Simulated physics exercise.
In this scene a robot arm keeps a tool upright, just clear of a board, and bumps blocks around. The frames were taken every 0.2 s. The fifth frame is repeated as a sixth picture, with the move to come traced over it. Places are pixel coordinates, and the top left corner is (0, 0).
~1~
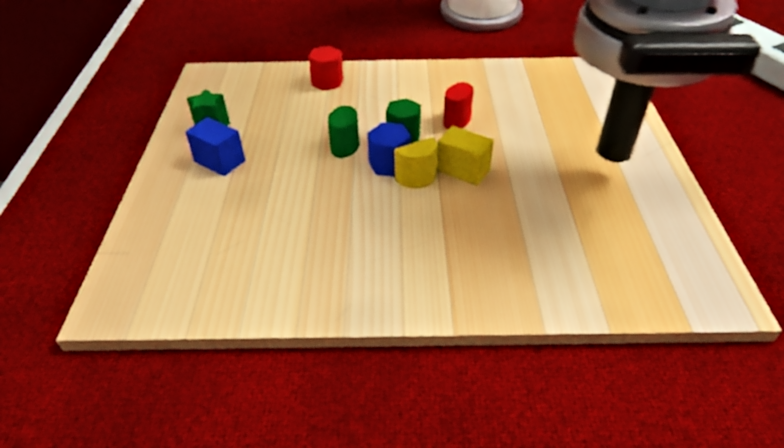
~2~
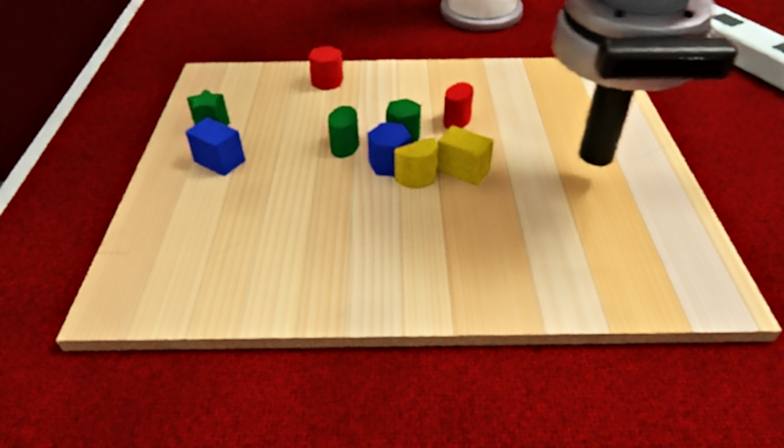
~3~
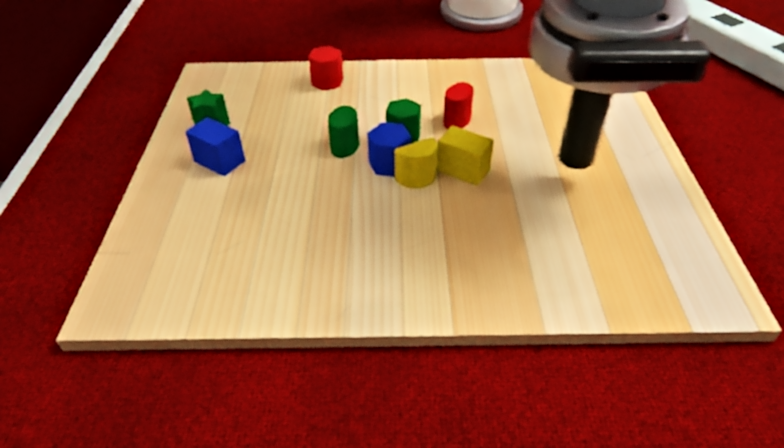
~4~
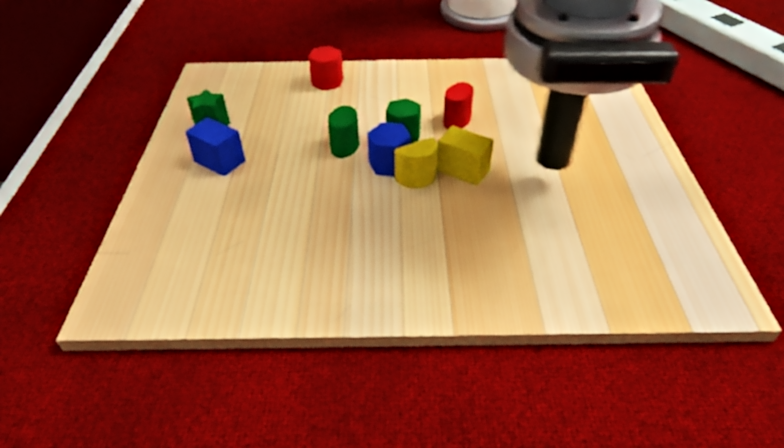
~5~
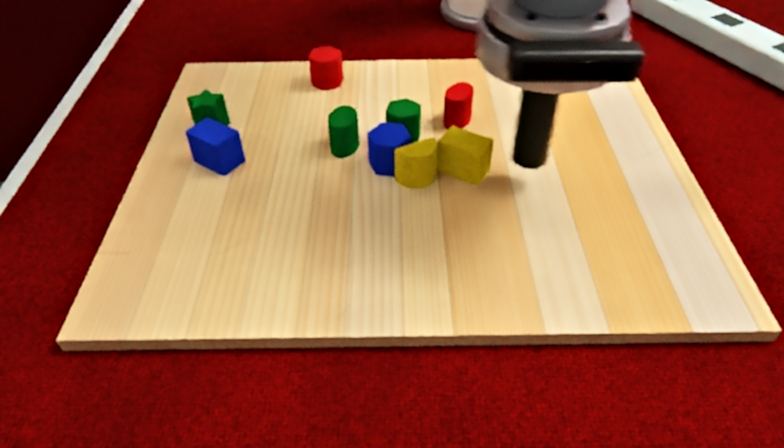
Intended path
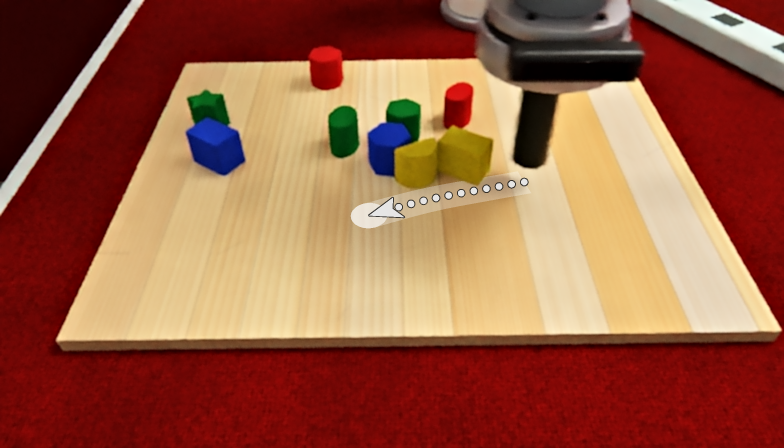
To begin with, a dark cylindrical tool on a robot arm hovers over the right side of a wooden board scattered with red, green, blue and yellow blocks. The arm then moves steadily left, bringing the tool near the yellow blocks, while every block stays still.
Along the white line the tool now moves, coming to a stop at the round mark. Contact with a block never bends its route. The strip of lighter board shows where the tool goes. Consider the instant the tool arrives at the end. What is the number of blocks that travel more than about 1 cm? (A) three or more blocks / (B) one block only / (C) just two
Answer: B.
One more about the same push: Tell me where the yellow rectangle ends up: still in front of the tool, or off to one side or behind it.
The tool should slip past it.
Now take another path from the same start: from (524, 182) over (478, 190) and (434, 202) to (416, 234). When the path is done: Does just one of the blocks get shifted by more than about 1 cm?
I expect so.
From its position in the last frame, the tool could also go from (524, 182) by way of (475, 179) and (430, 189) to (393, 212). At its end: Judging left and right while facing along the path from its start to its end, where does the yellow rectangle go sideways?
It will end up to the right.
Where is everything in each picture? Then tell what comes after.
In the first picture, tool tip (614, 152); block tops, blue six-sided block (389, 133); yellow half-round block (419, 148); yellow rectangle (466, 139).
In the second picture, tool (596, 156); blocks unchanged.
In the third picture, tool (576, 159); blocks unchanged.
In the fourth picture, tool (553, 160); blocks unchanged.
In the fifth picture, tool (529, 159); blue six-sided block (389, 133); yellow half-round block (419, 148); yellow rectangle (466, 139).
Path on the board, from (524, 182) over (447, 196) to (369, 215).
What follows on the original path. One third of the way, tool (475, 168); yellow rectangle (451, 138), turned 35° clockwise.
Two thirds of the way, tool (421, 178); yellow half-round block (416, 147), turned 15° anticlockwise; yellow rectangle (447, 138), turned 45° clockwise.
At the end, tool (368, 192); blue six-sided block in place; yellow half-round block (416, 147), turned 15° anticlockwise; yellow rectangle (447, 138), turned 45° clockwise.
